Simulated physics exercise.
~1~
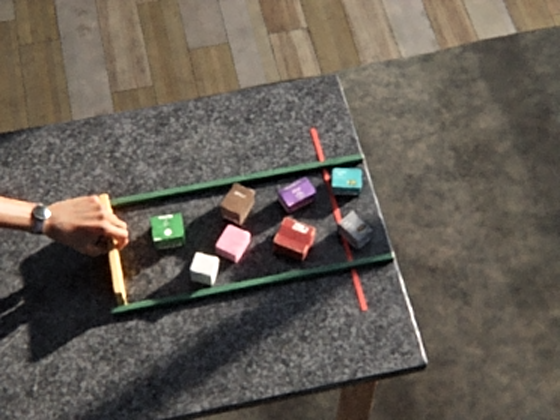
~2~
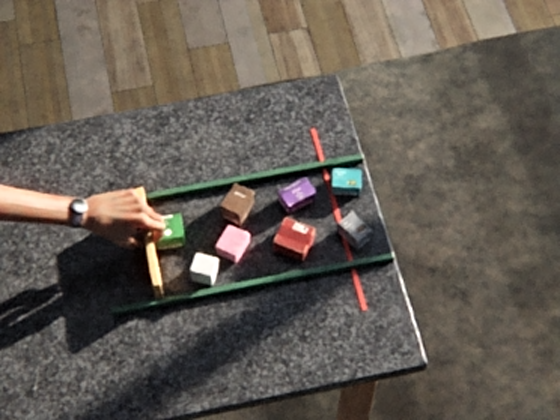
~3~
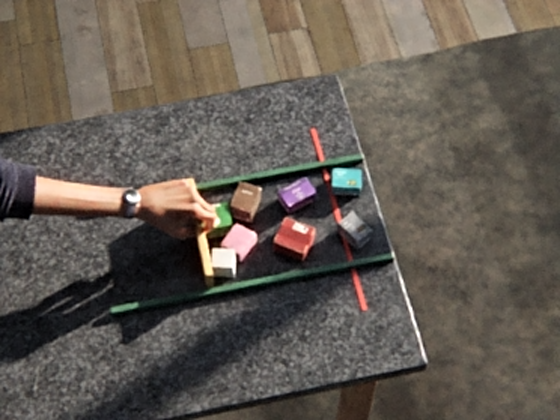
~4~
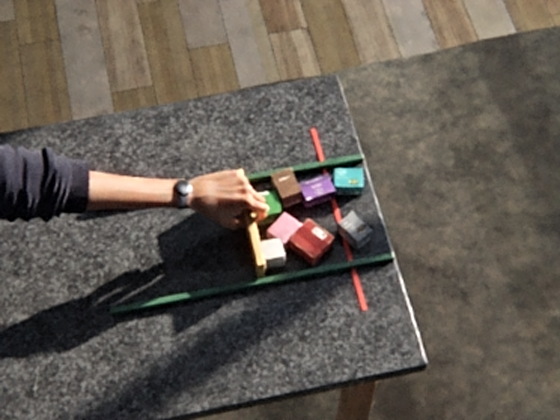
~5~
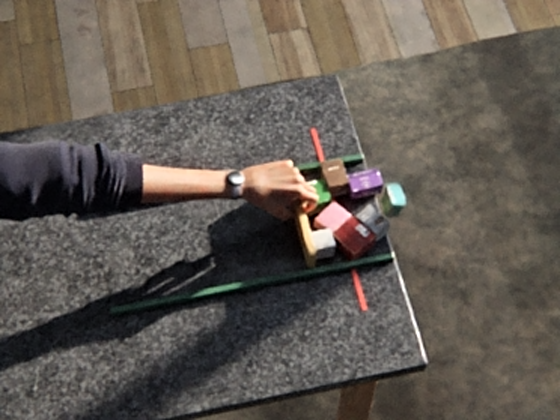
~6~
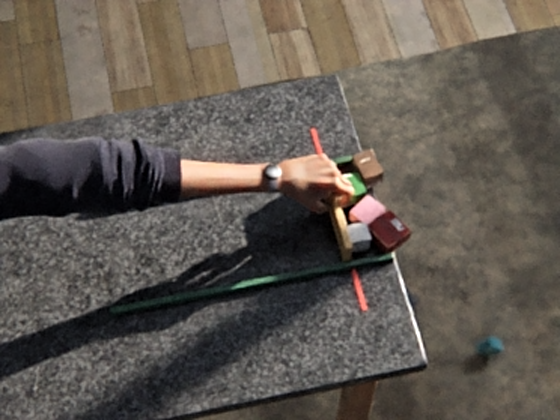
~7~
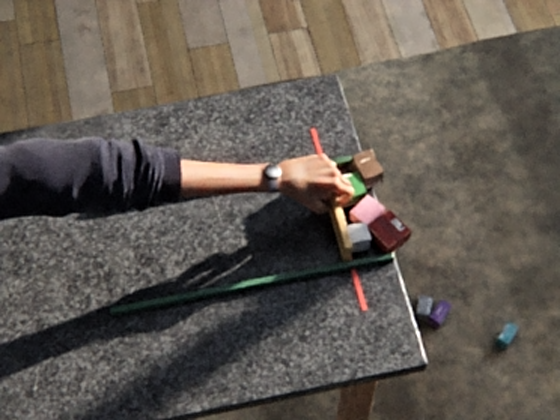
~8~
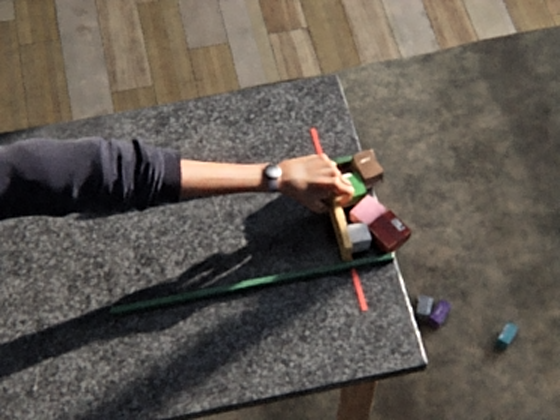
A hand with a wristwatch grips an upright yellow board on a speckled dark grey tabletop, seen from above, with wooden flooring behind and brown floor to the right. Between two green rails lie scattered small blocks, green, brown, white, pink, purple, red, turquoise and dark grey, with a red tape line near the right edge. The arm pushes the board rightward, gathering the green, white, pink and brown blocks, then the purple and red ones. The crowded blocks reach the edge, and the turquoise, purple and dark grey ones drop to the floor. The board stops at the tape, with the remaining blocks bunched at the edge, some overhanging.
